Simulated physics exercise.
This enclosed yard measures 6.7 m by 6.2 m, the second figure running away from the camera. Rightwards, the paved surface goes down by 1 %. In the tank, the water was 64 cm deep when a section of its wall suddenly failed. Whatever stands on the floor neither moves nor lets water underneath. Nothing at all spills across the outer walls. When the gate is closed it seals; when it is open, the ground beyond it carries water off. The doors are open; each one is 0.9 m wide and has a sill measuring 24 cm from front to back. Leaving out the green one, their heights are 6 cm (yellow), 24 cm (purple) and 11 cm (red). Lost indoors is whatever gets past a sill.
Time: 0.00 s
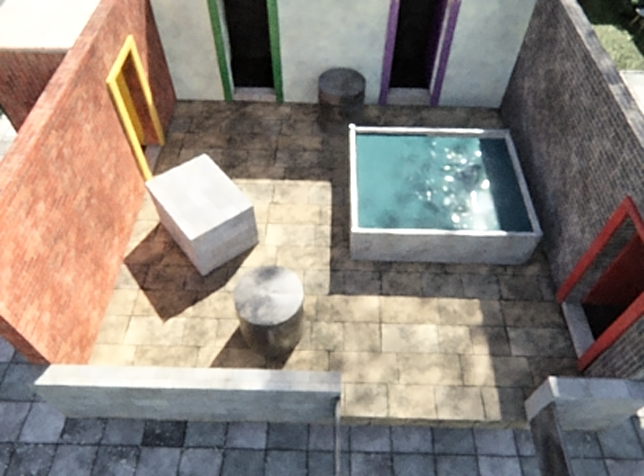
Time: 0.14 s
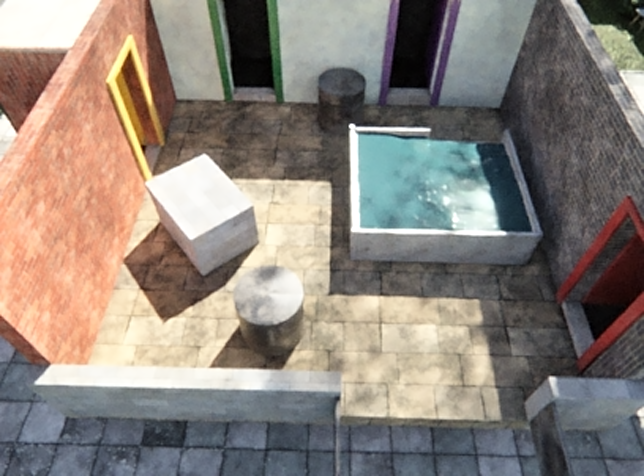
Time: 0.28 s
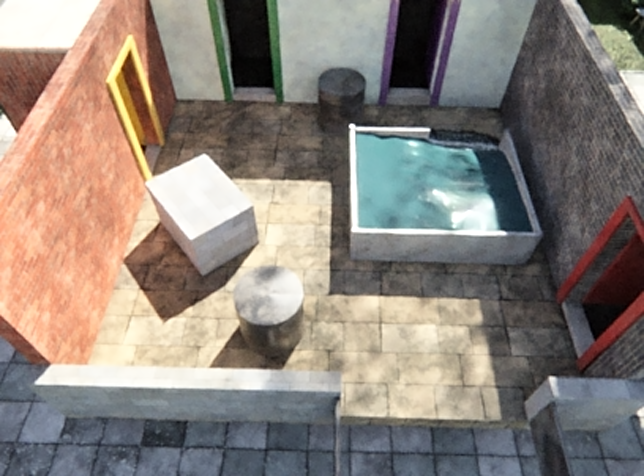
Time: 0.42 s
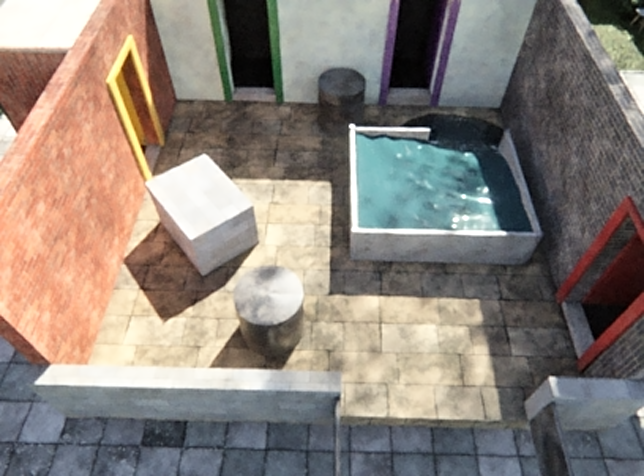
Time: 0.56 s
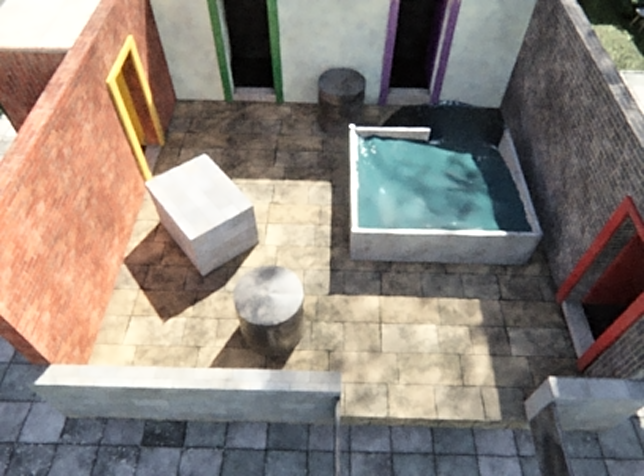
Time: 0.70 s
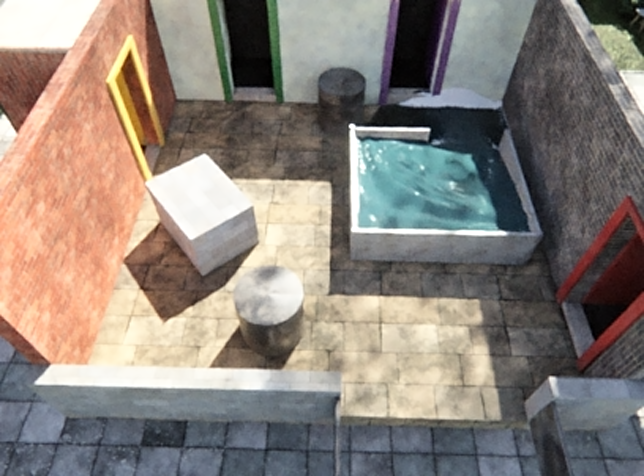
In the video, a walled yard with coloured door surrounds holds a pale block, two grey cylinders and a tank of rippling water; part of the tank's far wall gives way, and water pours out, spreading over the paving behind it.
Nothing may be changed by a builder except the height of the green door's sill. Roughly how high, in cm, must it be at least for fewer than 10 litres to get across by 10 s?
Roughly 7.5 cm is just enough.
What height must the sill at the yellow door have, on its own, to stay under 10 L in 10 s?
Yellow: 10.0 cm.
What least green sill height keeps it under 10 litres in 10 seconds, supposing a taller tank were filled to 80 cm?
A step of about 9.5 cm does it.
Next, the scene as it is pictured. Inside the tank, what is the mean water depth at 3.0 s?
Around 33 cm on average.
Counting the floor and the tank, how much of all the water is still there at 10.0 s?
Roughly 90 per cent of the water.
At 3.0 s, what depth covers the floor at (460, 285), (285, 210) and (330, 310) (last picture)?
About 0, 0 and 0 cm respectively.
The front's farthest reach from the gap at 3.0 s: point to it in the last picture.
At about (177, 101).
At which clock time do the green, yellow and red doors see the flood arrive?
The green door at 2.0 seconds, the yellow door at 4.0 seconds, the red door at 3.0 seconds.
After 1.4 s water covers 10 % of the floor, deepest (60 cm) near (499, 109); it has not reached the green door.
After 3.0 s water covers 30 % of the floor, deepest (50 cm) near (360, 111); 3 cm at the green door, 0 litres in over its 16 cm sill.
After 10.0 s water covers 95 % of the floor, deepest (20 cm) near (491, 144); 9 cm at the green door, 0 litres in over its 16 cm sill.
At the green door as built, the water arrived by 2.0 s and peaked near 10 cm at 8.0 s.
Run again over the same 10 s with other heights there, 15 litres in over 6.5 cm, 4 litres over 9 cm. The limit of 10 litres is kept from about 7.5 cm up.
